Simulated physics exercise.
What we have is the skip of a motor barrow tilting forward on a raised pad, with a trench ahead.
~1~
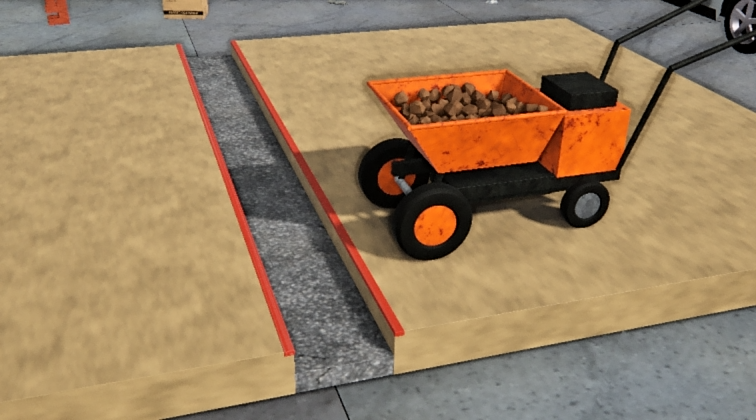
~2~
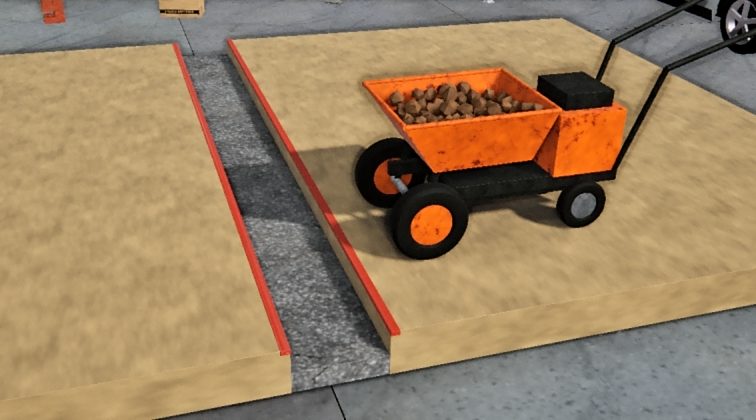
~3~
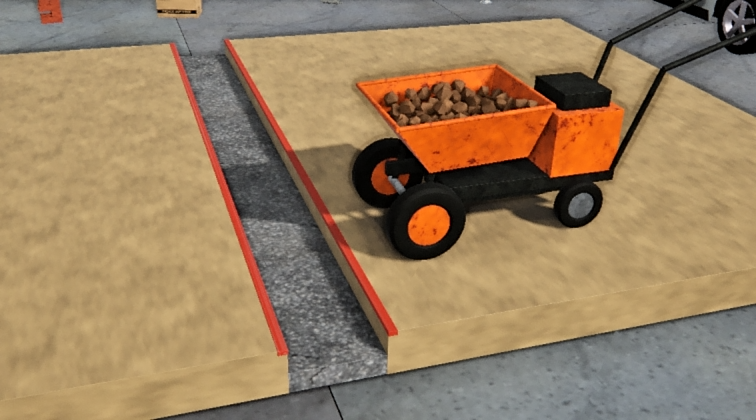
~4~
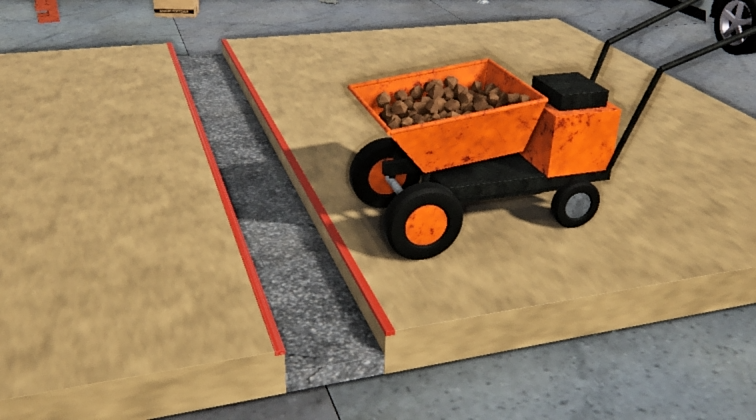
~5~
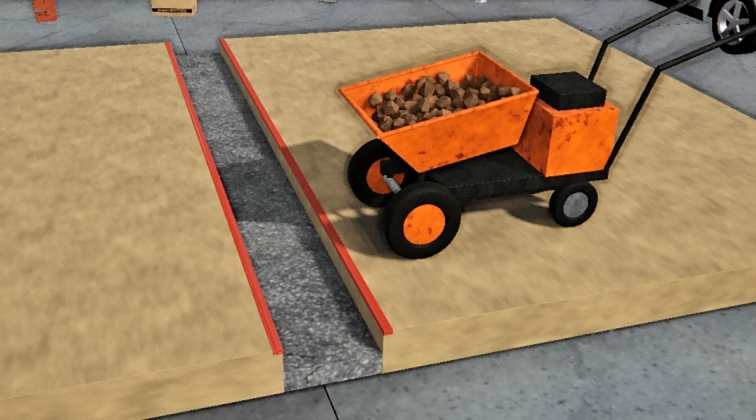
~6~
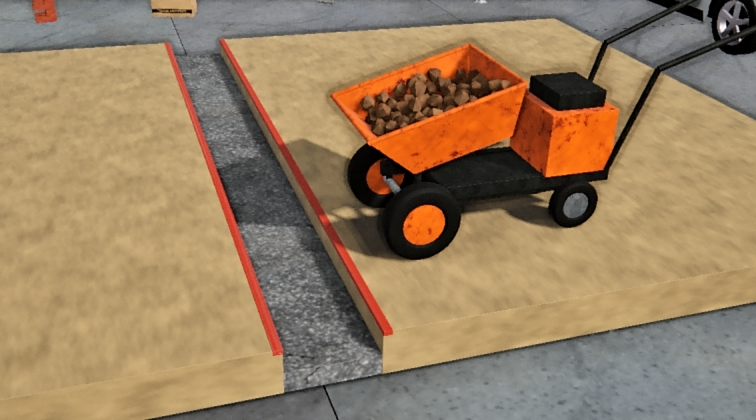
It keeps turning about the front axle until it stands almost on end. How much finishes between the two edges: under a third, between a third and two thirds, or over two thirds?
The trench takes over two thirds.
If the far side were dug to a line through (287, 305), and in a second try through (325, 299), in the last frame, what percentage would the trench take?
Near 50 % and 0 %.
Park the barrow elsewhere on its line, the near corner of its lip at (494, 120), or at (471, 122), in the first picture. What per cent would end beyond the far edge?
The first gives 0 %, the second 0 %.
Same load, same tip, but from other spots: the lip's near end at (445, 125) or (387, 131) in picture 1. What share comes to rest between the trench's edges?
The first gives 100 %, the second 60 %.
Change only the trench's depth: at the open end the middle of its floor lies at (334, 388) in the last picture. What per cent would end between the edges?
Close to 100 per cent.
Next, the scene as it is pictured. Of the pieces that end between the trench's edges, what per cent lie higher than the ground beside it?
Near 25 %.
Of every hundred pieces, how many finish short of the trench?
Close to 0 per cent.
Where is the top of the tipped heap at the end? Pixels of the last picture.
Near (273, 237).
Soon, skip tipped steeply; all in the skip.
A while on, skip tipped right over; most in the skip; about a quarter in or heaped over the trench; a stray few beyond it; a stray few falling.
Towards the end, skip tipped right over; a small part in the skip; most in or heaped over the trench; a small part beyond it.
Finally, skip tipped right over; a small part in the skip; most in or heaped over the trench; a small part beyond it.
